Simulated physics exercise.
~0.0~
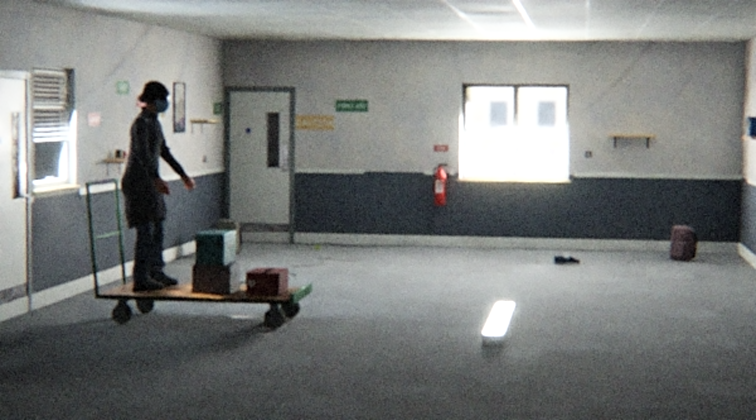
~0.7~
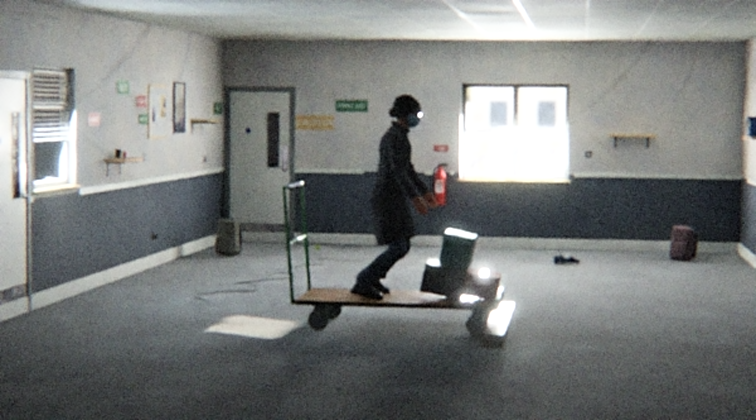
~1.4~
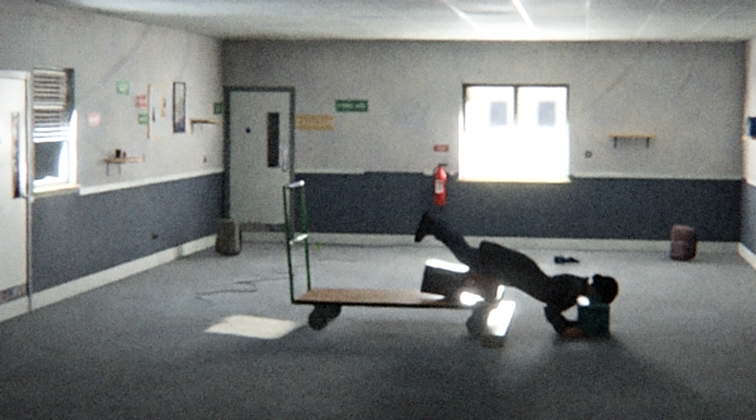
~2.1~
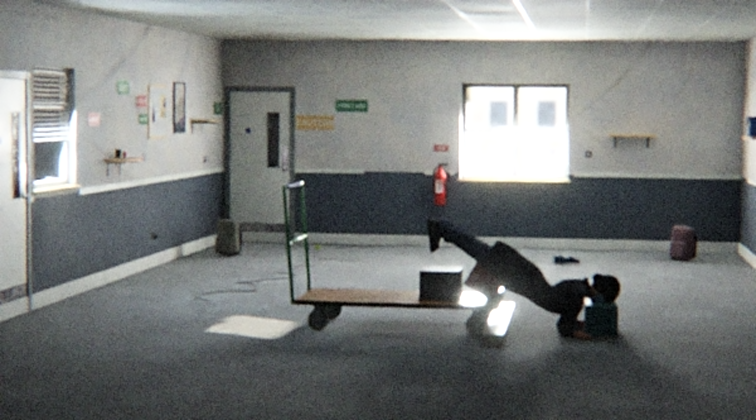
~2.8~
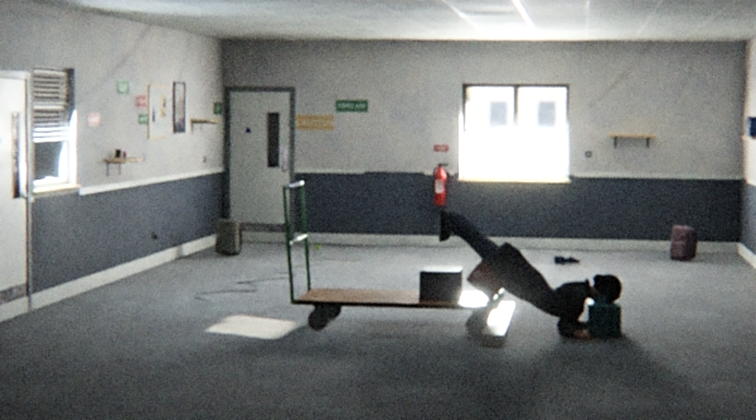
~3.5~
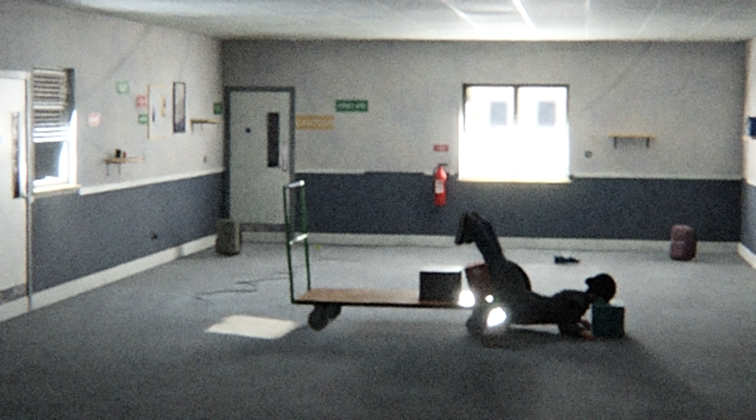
A person riding a cart pitches forward over its front when it stops, landing face-down.
